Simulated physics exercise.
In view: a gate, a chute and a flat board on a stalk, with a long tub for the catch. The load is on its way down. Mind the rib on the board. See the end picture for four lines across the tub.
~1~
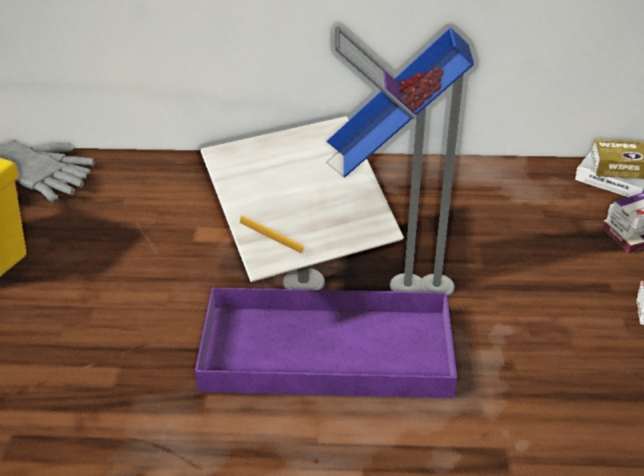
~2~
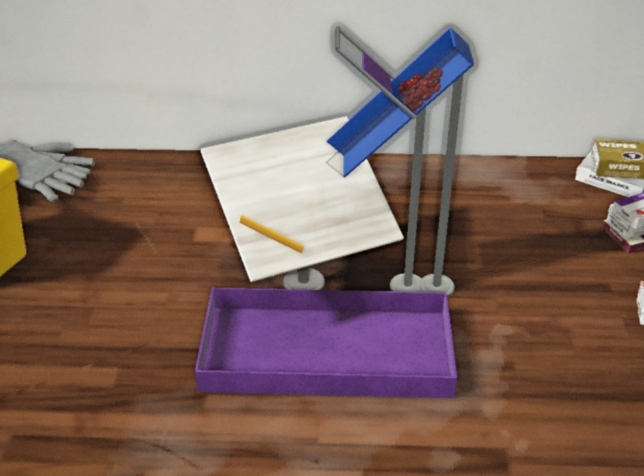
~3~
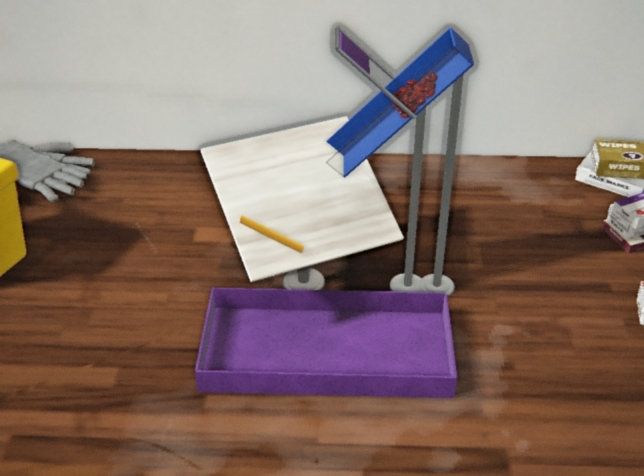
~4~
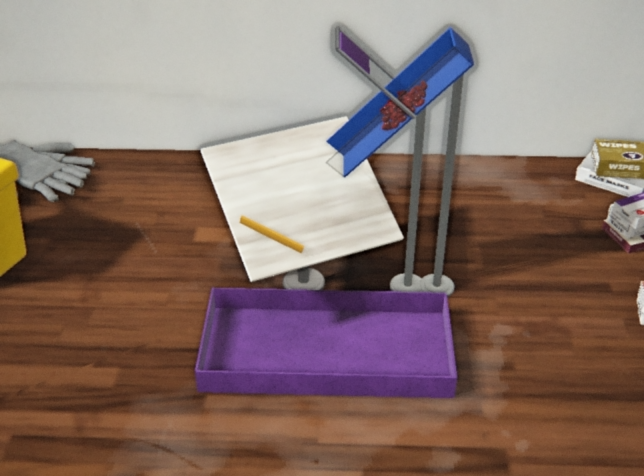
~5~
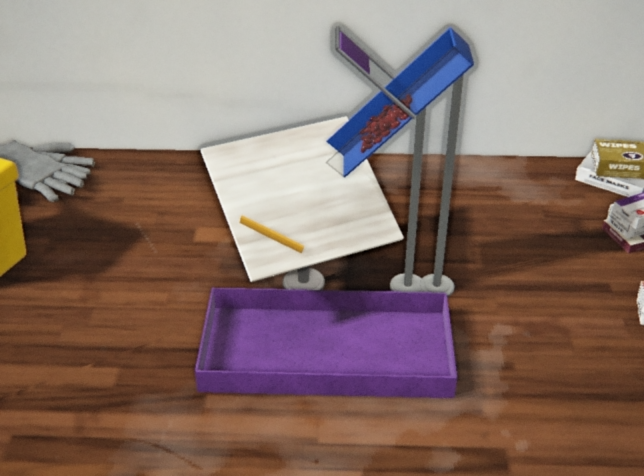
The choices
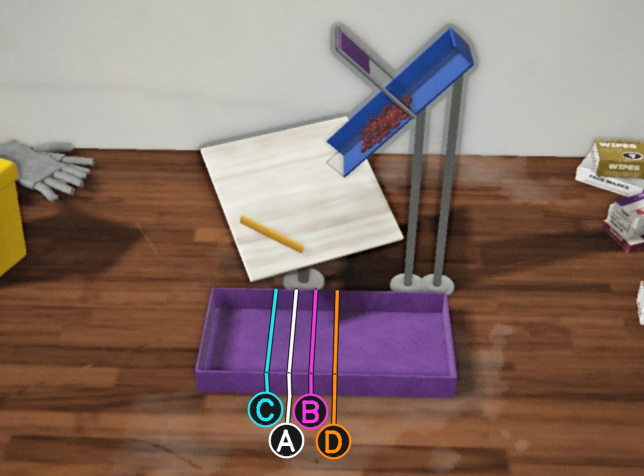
A long purple tub sitting below a tilted white board as a gate slides open and red beans slide down a blue chute.
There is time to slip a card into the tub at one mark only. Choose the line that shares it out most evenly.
Use line D.
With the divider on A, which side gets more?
More lands on the right.
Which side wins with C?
More lands on the right.
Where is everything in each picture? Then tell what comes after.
Load behind the gate near (418, 89), kidney beans; lip of the chute near (344, 167), sloping fairly steeply, in the first picture.
Middle of the board near (302, 193), tilted gently; middle of its low edge near (330, 259); of its high edge near (276, 132), in the second picture.
Front corners of the tub near (196, 371) and (456, 377), empty; front of the load near (402, 103), in the third picture.
Middle of the load near (399, 107); its front near (386, 125), close to a third of the way to the lip; rib from (241, 216) to (304, 247), in the fourth picture.
Middle of the load near (387, 123); its front near (364, 148), close to two thirds of the way to the lip, in the fifth picture.
On the marked copy, line A crosses the front rim at (289, 373); line B crosses the front rim at (310, 374); line C crosses the front rim at (266, 373); line D crosses the front rim at (334, 374).
With A, of what is caught, none at all on the left of the divider, the whole lot on the right.
With B, of what is caught, none at all on the left of the divider, the whole lot on the right.
With C, of what is caught, none at all on the left of the divider, the whole lot on the right.
With D, of what is caught, close to a third on the left of the divider, close to two thirds on the right.
